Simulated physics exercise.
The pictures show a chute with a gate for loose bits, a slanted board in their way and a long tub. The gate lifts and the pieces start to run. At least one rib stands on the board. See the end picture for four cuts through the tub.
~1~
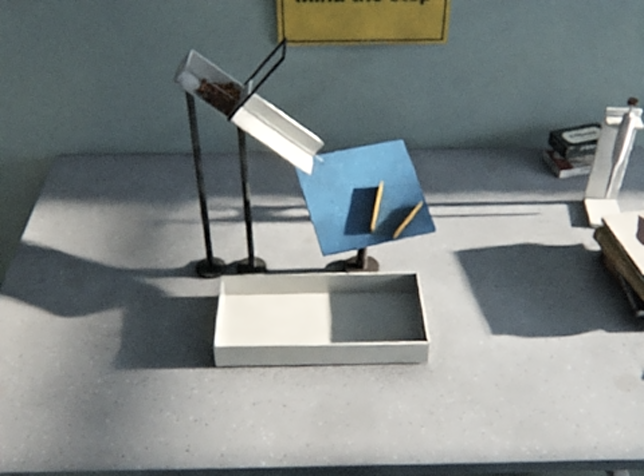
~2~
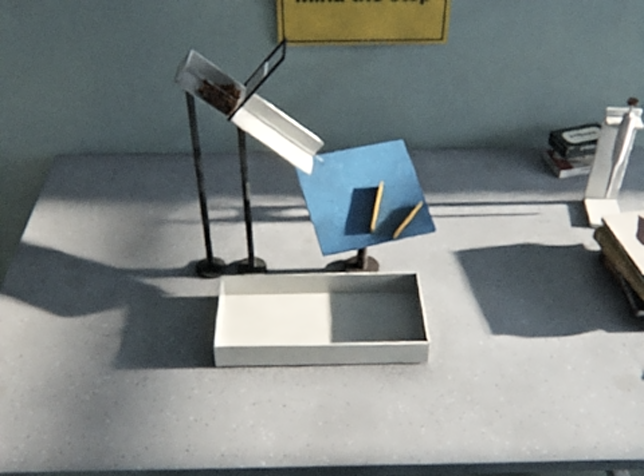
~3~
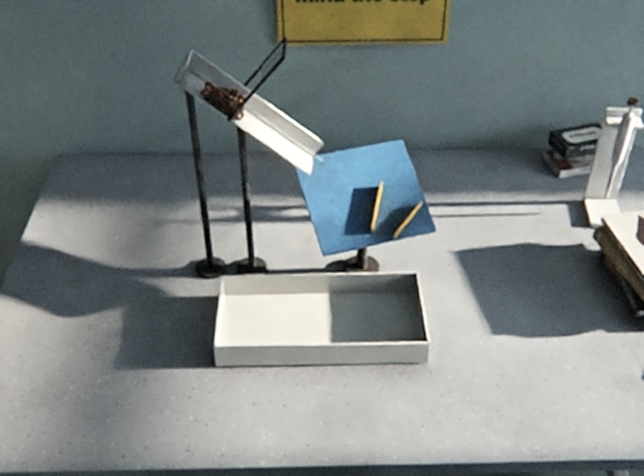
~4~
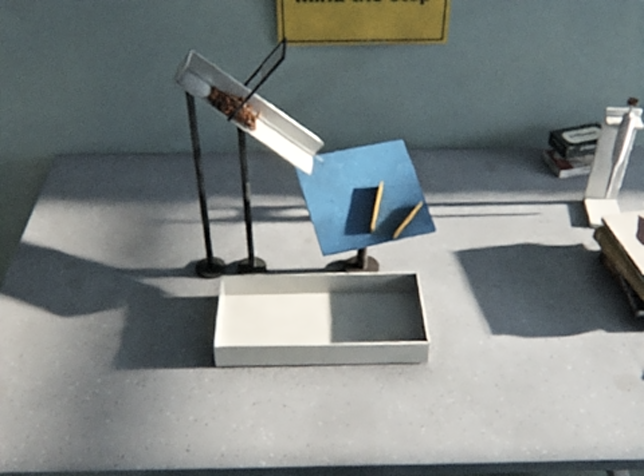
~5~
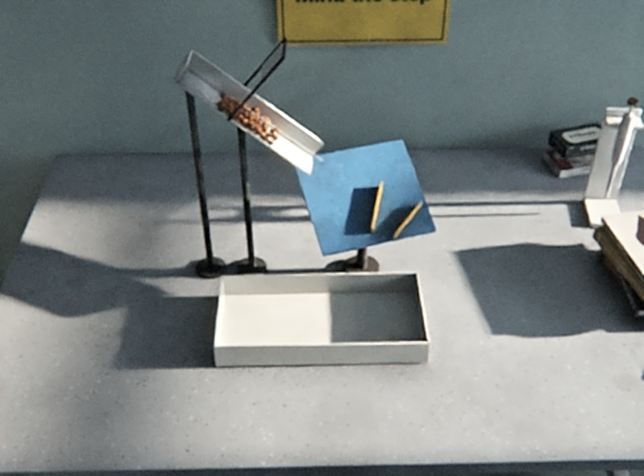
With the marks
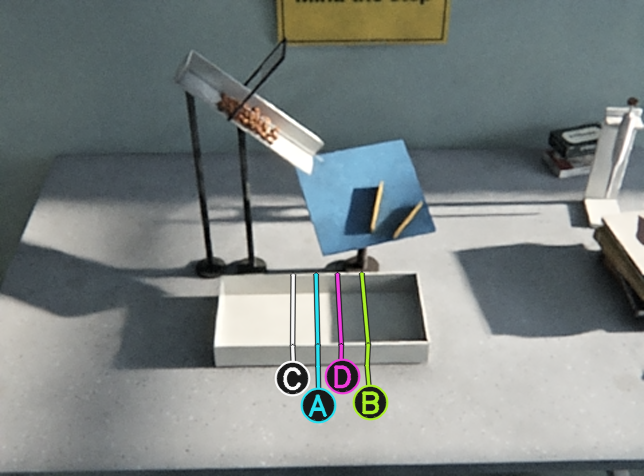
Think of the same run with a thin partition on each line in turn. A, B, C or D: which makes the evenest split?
Take B.
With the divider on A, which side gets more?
Right.
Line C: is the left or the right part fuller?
More lands on the right.
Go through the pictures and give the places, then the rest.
In the first frame, load behind the gate at (225, 94), bits of dog kibble; lip of the chute at (311, 166), sloping fairly steeply.
In the second frame, middle of the board at (364, 195), tilted gently; middle of its low edge at (381, 243); of its high edge at (348, 149).
In the third frame, front corners of the tub at (214, 346) and (429, 342), empty; front of the load at (243, 115).
In the fourth frame, middle of the load at (233, 106); its front at (258, 116), about a quarter of the way to the lip; rib from (382, 181) to (373, 229); rib from (422, 202) to (396, 234).
In the fifth frame, middle of the load at (247, 119); its front at (277, 130), about half of the way to the lip.
On the marked copy, line A crosses the front rim at (317, 345); line B crosses the front rim at (368, 344); line C crosses the front rim at (292, 345); line D crosses the front rim at (341, 344).
For line A, of what is caught, none on the left of the divider, all on the right.
For line B, of what is caught, about a third on the left of the divider, about two thirds on the right.
For line C, of what is caught, none on the left of the divider, all on the right.
For line D, of what is caught, none on the left of the divider, all on the right.
